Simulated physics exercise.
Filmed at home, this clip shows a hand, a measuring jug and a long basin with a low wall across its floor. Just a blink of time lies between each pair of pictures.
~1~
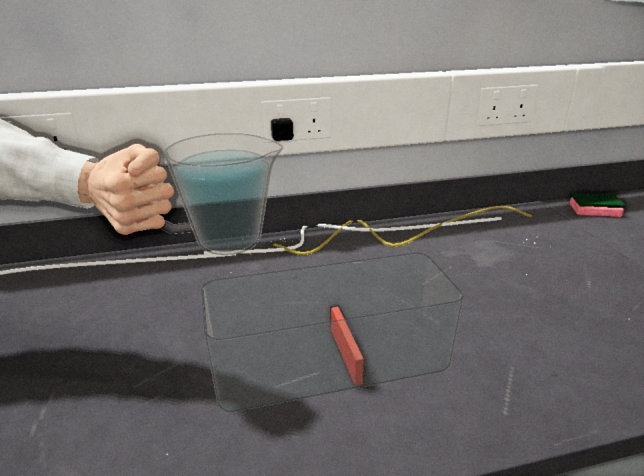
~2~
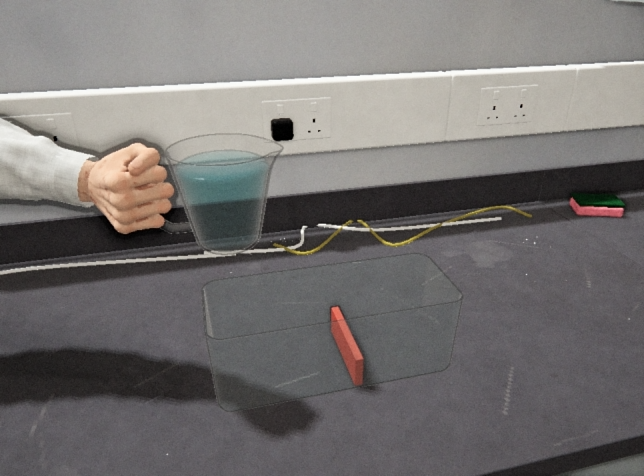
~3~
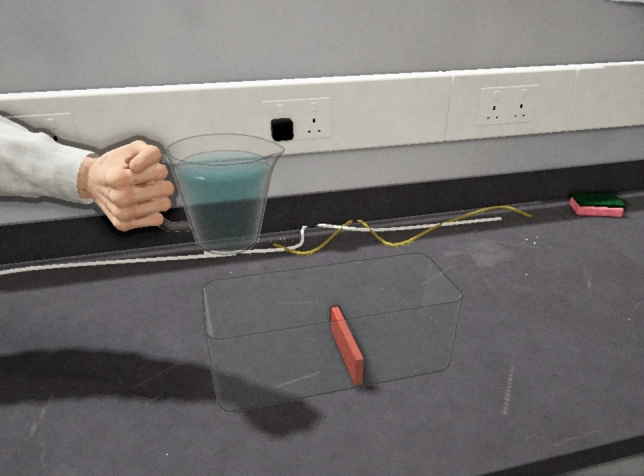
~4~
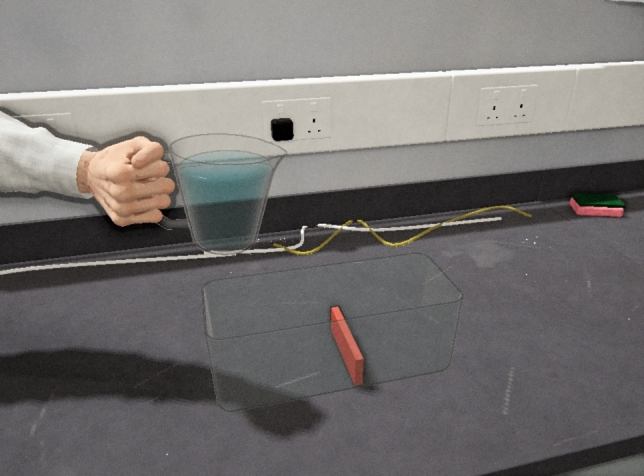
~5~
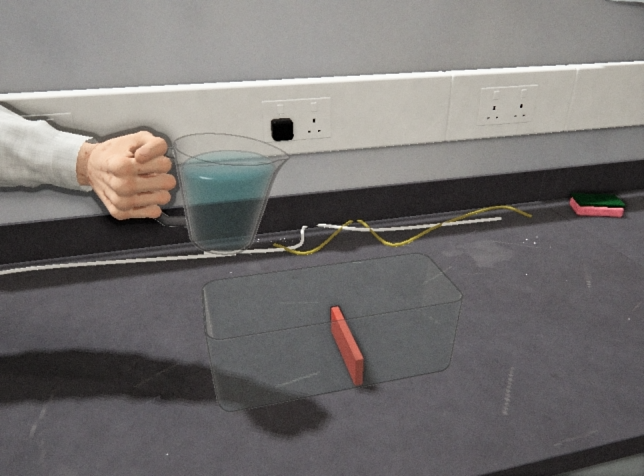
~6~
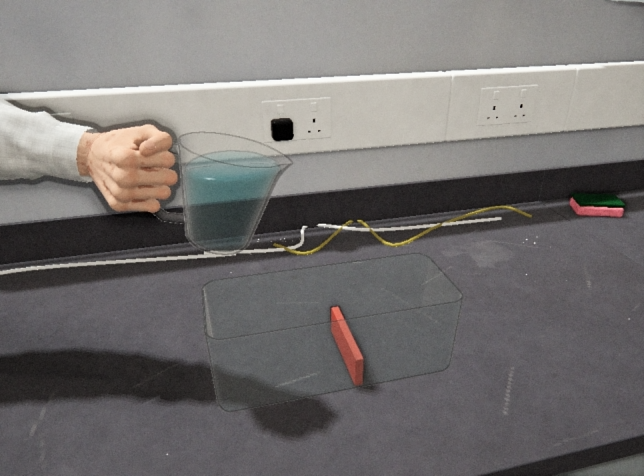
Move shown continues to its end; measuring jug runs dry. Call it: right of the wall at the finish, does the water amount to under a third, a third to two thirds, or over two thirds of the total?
A third to two thirds of the total.
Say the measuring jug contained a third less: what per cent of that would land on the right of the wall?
Best guess: Around 20 %.
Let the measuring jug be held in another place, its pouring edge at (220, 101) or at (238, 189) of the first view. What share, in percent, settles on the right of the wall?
5 % and 5 %.
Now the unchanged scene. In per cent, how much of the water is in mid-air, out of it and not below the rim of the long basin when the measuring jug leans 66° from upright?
I'd say some 20 per cent.
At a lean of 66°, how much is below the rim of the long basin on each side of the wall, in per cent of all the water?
0 % left, 5 % right.
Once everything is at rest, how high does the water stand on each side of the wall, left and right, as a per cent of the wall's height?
I get 30 % for the left and 40 % for the right.
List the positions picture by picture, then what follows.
In the first frame, it leans 0°; its right rim is at (282, 145); the water meets the walls at (173, 166) and (269, 158); the long basin's rim runs from (204, 310) to (445, 275); the wall's top is at (346, 332).
In the second frame, it leans 1°; its right rim is at (283, 146); the water meets the walls at (173, 166) and (270, 159).
In the third frame, it leans 2°; its right rim is at (284, 148); the water meets the walls at (174, 165) and (270, 159).
In the fourth frame, it leans 5°; its right rim is at (287, 151); the water meets the walls at (176, 165) and (273, 160).
In the fifth frame, it leans 9°; its right rim is at (290, 155); the water meets the walls at (180, 165) and (276, 160).
In the sixth frame, it leans 14°; its right rim is at (293, 160); the water meets the walls at (183, 167) and (281, 161).
A moment on, the measuring jug is tipped part way and 72 per cent is still to pour, 2 is left of the wall and 4 right of it.
Next, the measuring jug is tipped on its side and 21 per cent is still to pour, 20 is left of the wall and 39 right of it.
Then the measuring jug is tipped on its side and 1 per cent is still to pour, 49 is left of the wall and 46 right of it.
Later the measuring jug is tipped on its side and 0 per cent is still to pour, 52 is left of the wall and 47 right of it.
At rest 52 per cent lies left of the wall, 47 right of it and 1 outside.
